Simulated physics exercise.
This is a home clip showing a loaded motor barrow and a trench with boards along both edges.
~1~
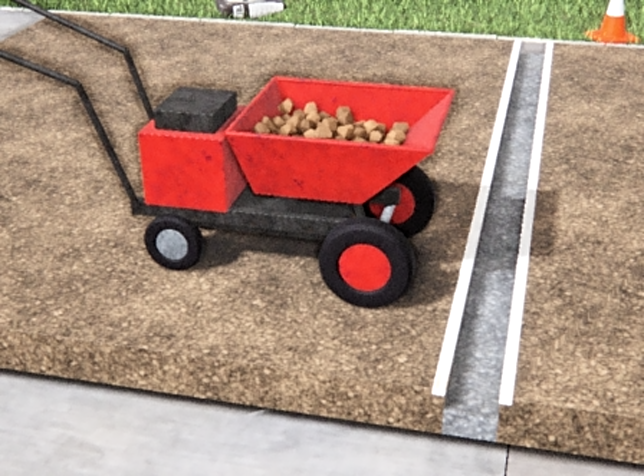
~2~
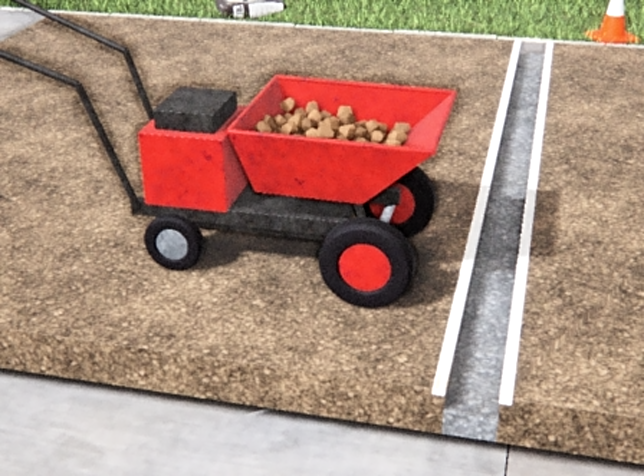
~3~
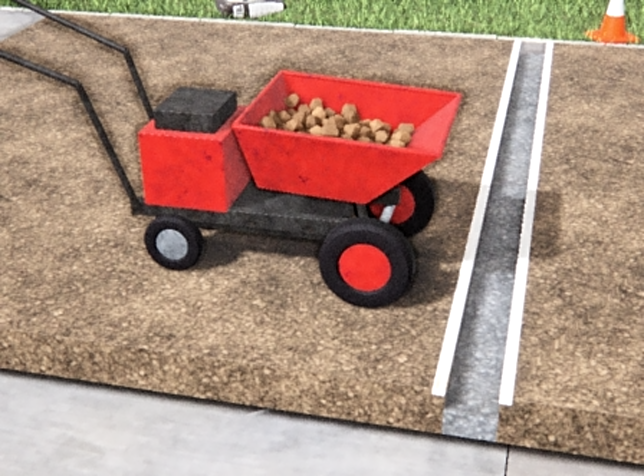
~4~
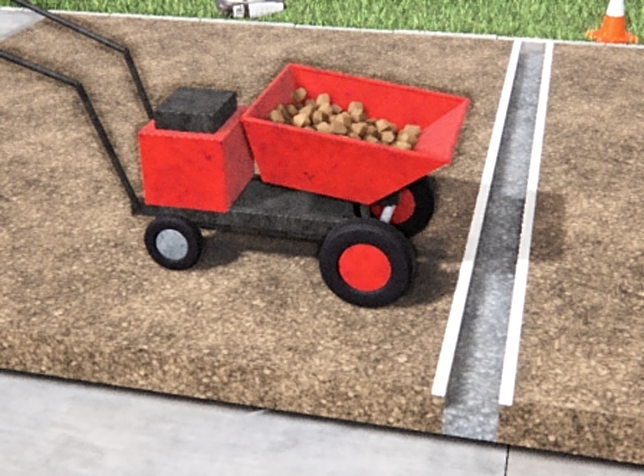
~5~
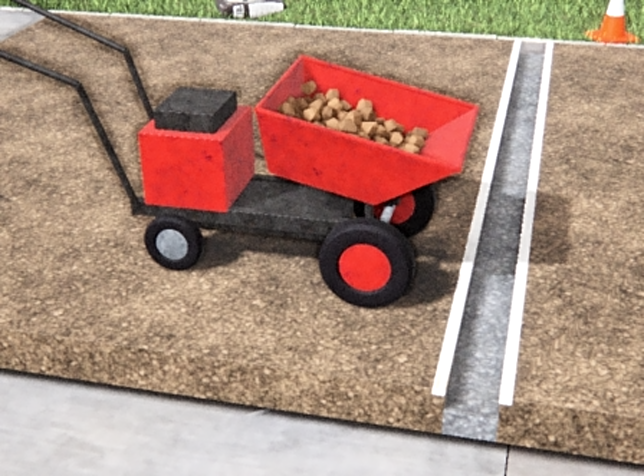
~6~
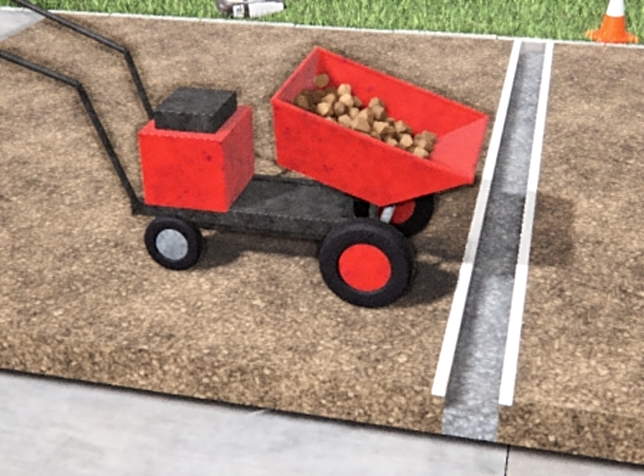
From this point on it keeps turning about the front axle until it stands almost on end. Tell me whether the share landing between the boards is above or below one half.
Trench holds a minority.
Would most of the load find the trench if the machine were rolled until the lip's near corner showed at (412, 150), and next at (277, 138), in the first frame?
In turn: Not half; under half.
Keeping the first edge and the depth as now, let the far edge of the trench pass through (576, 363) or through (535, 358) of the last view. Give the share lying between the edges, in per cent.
I'd expect close to 80 in a hundred and then close to 30 in a hundred.
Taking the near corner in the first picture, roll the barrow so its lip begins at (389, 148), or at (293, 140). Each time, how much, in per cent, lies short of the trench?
About 0 % and 60 %.
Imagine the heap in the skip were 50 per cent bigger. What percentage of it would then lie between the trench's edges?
That works out at around 0 percent.
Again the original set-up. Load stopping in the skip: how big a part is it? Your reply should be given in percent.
It comes to about 5 percent.
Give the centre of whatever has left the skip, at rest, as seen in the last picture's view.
I'd mark it at roughly (580, 291).
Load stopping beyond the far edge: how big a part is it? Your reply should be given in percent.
I'd say near 95 per cent, give or take.
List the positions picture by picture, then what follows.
Lip of the skip at (430, 151), level; top of the load at (313, 137), clay clods; first edge of the trench at (449, 346); far edge at (511, 355), the trench under half as wide as the skip, and about half as deep as wide, in the first frame.
Lip of the skip at (433, 153), level; top of the load at (301, 143), in the second frame.
Lip of the skip at (439, 156), tipped barely; top of the load at (302, 139), in the third frame.
Lip of the skip at (447, 162), tipped a little; top of the load at (302, 122), in the fourth frame.
Lip of the skip at (458, 170), tipped a little; top of the load at (312, 116), in the fifth frame.
Lip of the skip at (470, 181), tipped clearly; top of the load at (313, 112); first edge of the trench at (449, 346); far edge at (511, 355), in the sixth frame.
Soon, skip tipped steeply; all in the skip.
A while on, skip tipped steeply; most in the skip; about a quarter beyond it; a stray few falling.
Towards the end, skip tipped right over; a small part in the skip; a stray few in or heaped over the trench; nearly all beyond it.
Finally, skip tipped right over; a small part in the skip; a stray few in or heaped over the trench; nearly all beyond it.
